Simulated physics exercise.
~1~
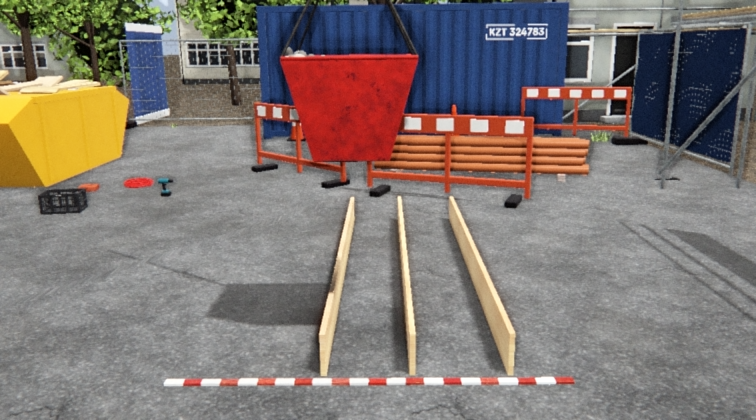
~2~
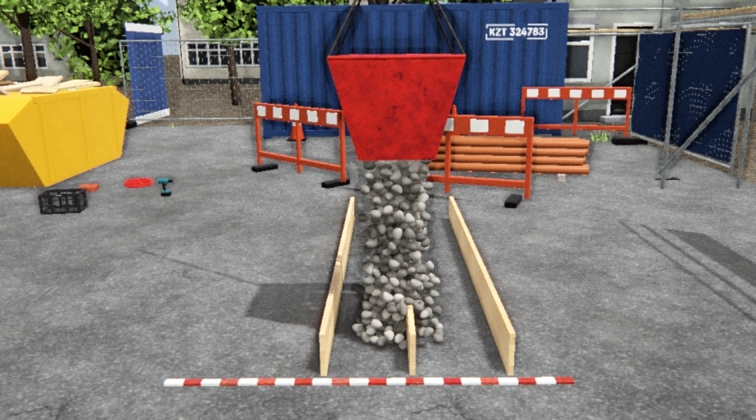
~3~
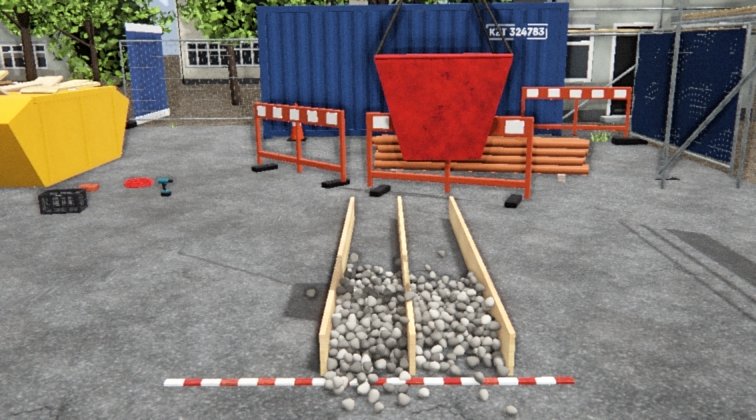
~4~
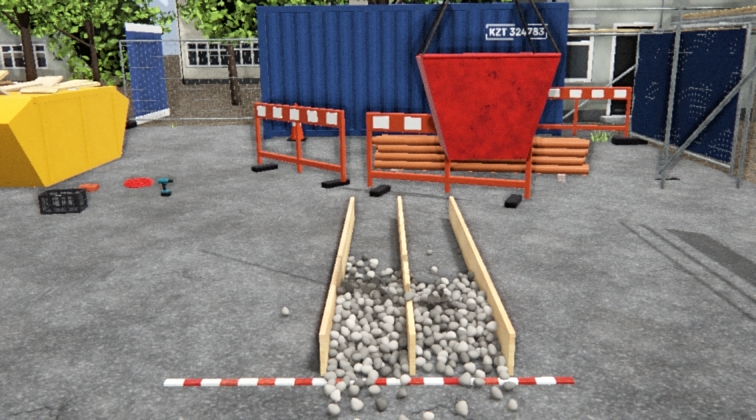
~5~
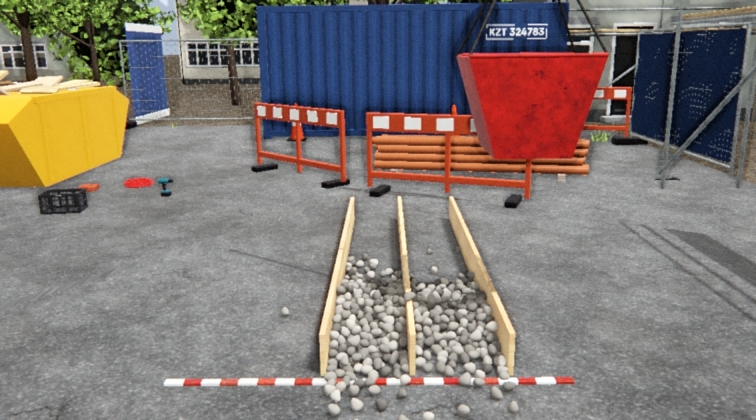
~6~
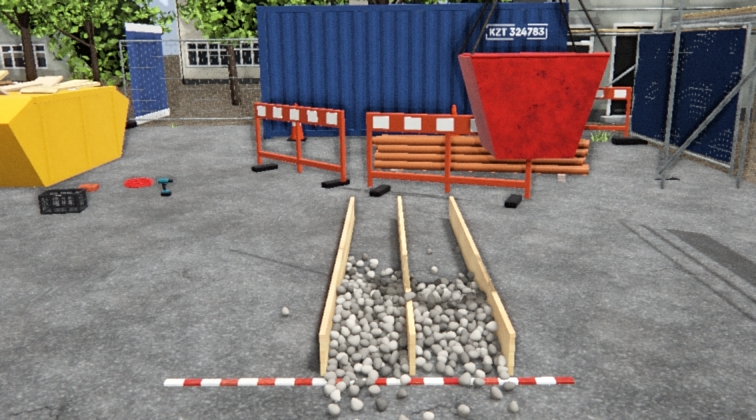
Red skip moving right on a crane, dropping grey stones between three wooden boards, slightly more settling in the left bay.
